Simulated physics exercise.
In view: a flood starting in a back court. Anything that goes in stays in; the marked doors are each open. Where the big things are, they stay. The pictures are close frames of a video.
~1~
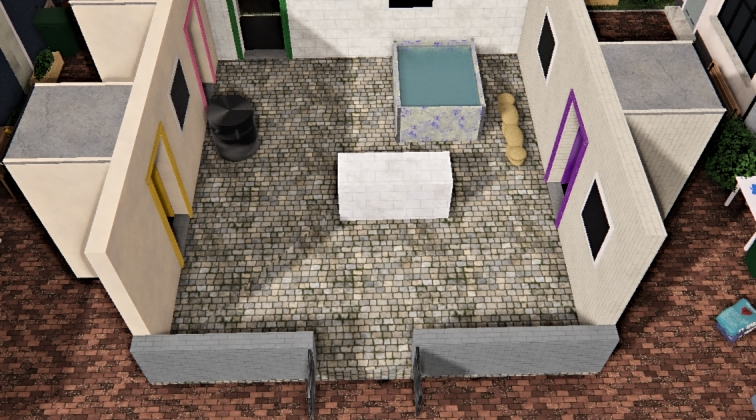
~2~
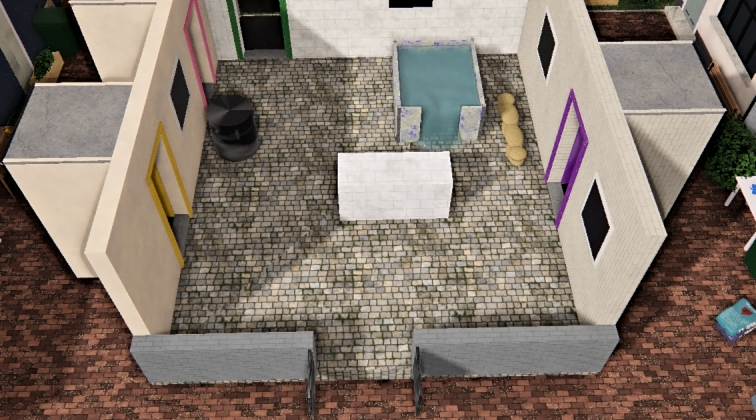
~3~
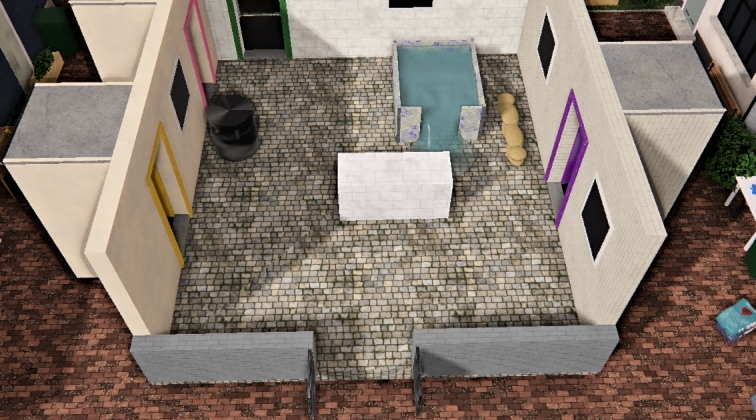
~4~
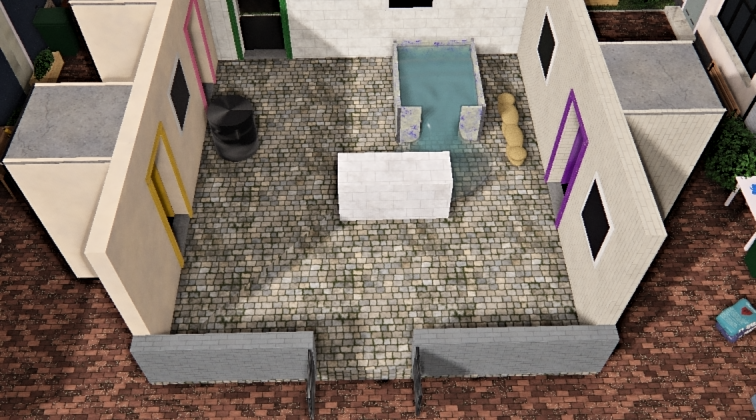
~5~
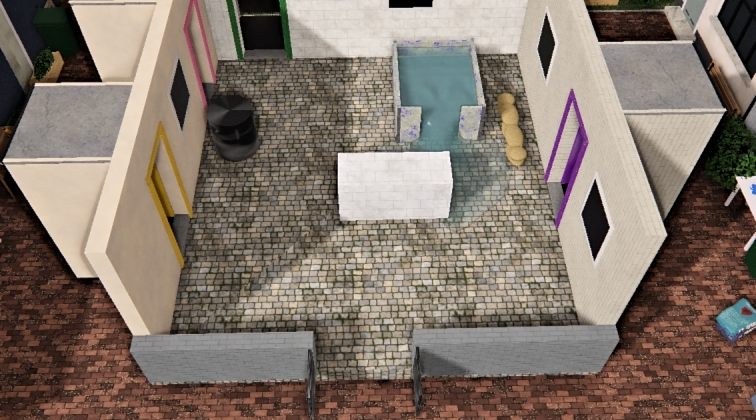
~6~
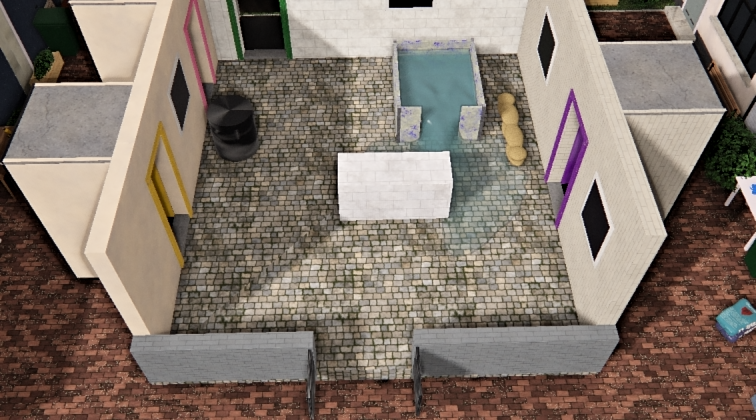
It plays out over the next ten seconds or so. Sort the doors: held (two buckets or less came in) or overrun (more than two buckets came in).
Sorted: Pink door overrun, purple door overrun, green door held, yellow door held.
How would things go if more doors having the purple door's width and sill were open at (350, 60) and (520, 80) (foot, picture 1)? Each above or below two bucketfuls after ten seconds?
First: Remains below. Second: Remains below.
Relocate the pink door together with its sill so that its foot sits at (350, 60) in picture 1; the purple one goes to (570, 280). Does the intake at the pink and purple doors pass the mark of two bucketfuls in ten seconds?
The pink one does not overflow, while the purple one overflows.
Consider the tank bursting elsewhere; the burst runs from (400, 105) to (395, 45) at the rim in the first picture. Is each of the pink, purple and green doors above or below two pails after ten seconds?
Pink: Over the line; purple: Under the line; green: Over the line.
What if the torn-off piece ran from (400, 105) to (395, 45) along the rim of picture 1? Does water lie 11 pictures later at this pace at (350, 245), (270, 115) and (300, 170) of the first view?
Sequence: Spared / wetted / wetted.
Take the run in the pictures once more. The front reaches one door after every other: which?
I'd go with the green-painted one.
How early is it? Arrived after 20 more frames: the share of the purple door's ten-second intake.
I'd put it at 70 percent.
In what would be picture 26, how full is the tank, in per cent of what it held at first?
About 38 %.
A moment on, water covers 25 % of the floor; the pink door not reached, the purple door under two buckets in, the green door not reached, the yellow door not reached.
Next, water covers 40 % of the floor; the pink door not reached, the purple door over two buckets in, the green door not reached, the yellow door not reached.
Then, water covers 55 % of the floor; the pink door under two buckets in, the purple door over two buckets in, the green door not reached, the yellow door wet at the sill, nothing in.
Later, water covers 75 % of the floor; the pink door over two buckets in, the purple door over two buckets in, the green door under two buckets in, the yellow door wet at the sill, nothing in.
In the end, water covers 85 % of the floor; the pink door over two buckets in, the purple door over two buckets in, the green door under two buckets in, the yellow door wet at the sill, nothing in.
